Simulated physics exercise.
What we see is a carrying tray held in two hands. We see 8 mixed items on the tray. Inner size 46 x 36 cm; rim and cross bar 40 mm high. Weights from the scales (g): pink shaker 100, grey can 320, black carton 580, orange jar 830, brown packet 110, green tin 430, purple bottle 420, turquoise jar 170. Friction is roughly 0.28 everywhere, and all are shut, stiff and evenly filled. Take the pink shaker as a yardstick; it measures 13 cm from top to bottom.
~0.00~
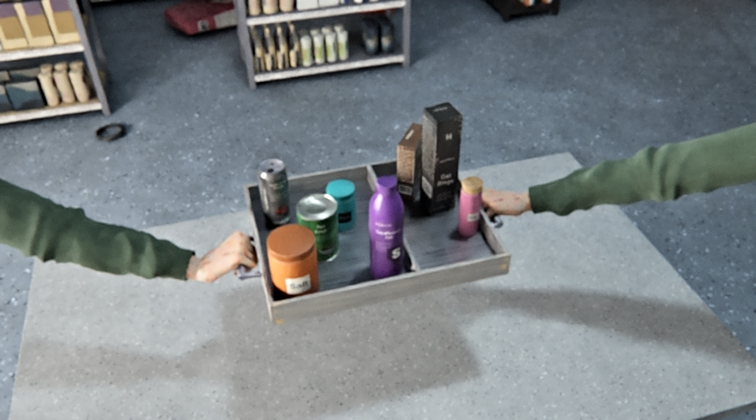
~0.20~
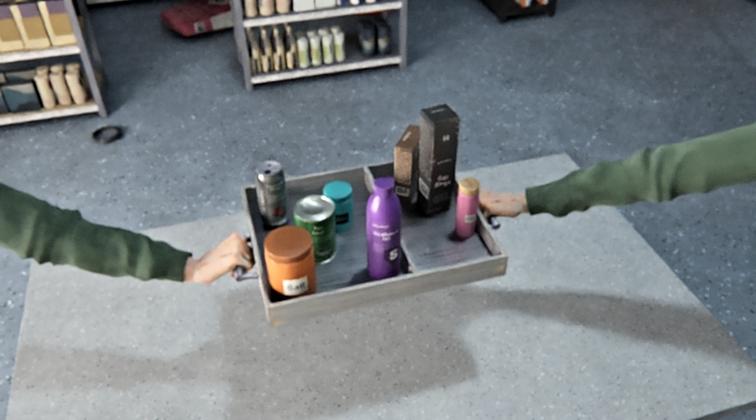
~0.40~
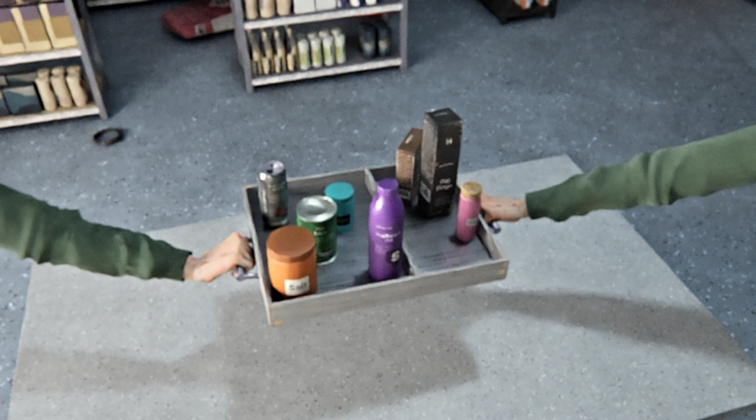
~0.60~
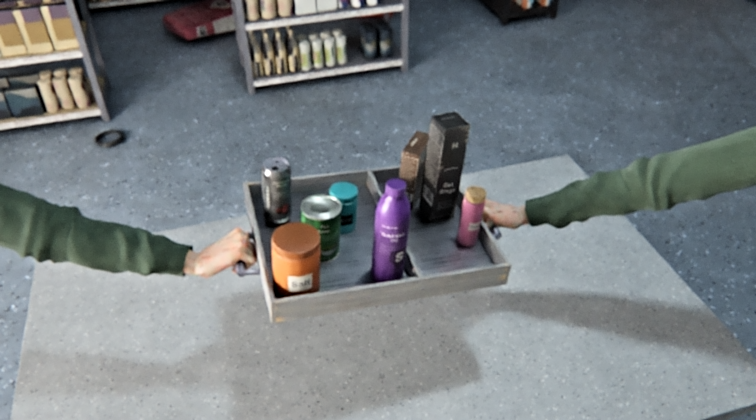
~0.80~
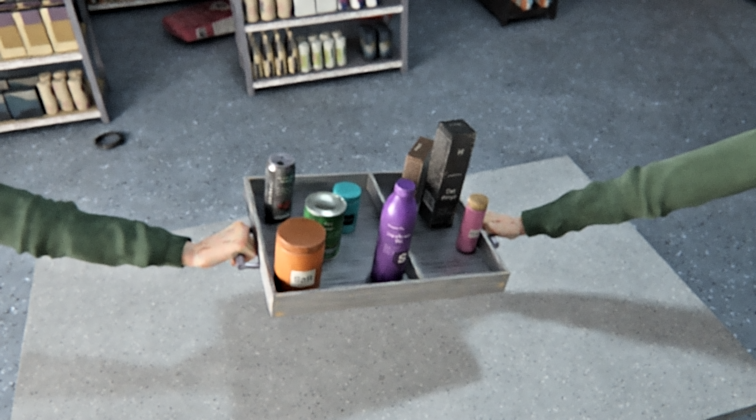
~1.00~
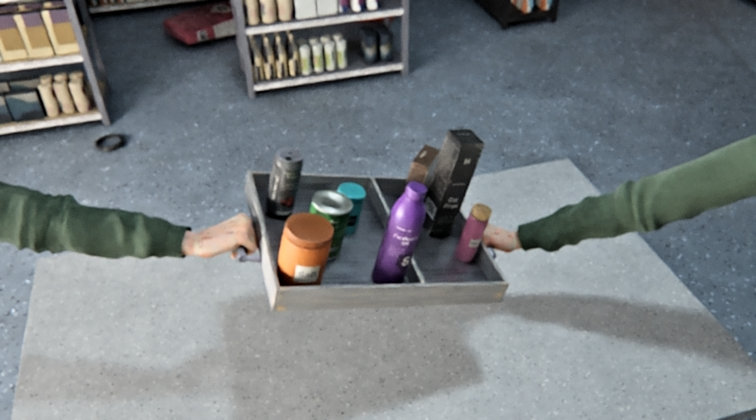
Two hands held a wooden tray of bottles, jars, cans and boxes, keeping it nearly level at first, then lowered its right side, and the items leaned to the right along with it.
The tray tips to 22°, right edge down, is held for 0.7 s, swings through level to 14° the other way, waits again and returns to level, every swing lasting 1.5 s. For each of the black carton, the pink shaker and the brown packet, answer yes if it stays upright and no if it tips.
Black carton no, pink shaker yes, brown packet yes.
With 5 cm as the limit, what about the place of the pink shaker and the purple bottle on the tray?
As for the pink shaker, it remains where it was, and the purple bottle remains where it was.
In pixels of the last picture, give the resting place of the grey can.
About (354, 177).
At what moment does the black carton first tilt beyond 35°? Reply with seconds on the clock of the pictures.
It happens near 1.4 s.
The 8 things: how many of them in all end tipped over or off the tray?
My answer is 1.
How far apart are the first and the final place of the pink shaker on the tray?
The shift is close to 1 cm.
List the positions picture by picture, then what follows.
The first frame shows tray level; black carton (440, 160); pink shaker (470, 207); brown packet (413, 163).
The second frame shows tray level; green tin (316, 230); purple bottle (384, 230).
The third frame shows tray at 2°, right edge down; turquoise jar (340, 208); grey can (274, 195).
The fourth frame shows tray at 5°, right edge down; orange jar (296, 263); green tin (321, 229).
The fifth frame shows tray at 10°, right edge down; purple bottle (396, 233); turquoise jar (345, 208).
The sixth frame shows tray at 15°, right edge down; black carton (450, 184); pink shaker (473, 233); brown packet (418, 183).
By 1.60 s, tray at 22°, right edge down; black carton now off the tray; brown packet 4 cm from its spot near (434, 189); grey can 10 cm from its spot.
By 2.90 s, tray at 10°, right edge down; brown packet 4 cm from its spot near (433, 176); grey can rocked 9° off its seat; green tin 12 cm from its spot.
When it is over (6.4 s), off the tray and tipped over, black carton; not toppled but over 5 cm from the start, grey can, orange jar, green tin and turquoise jar; the other 3 within 5 cm of the start. In the last view, black carton near (543, 240), pink shaker near (473, 214).
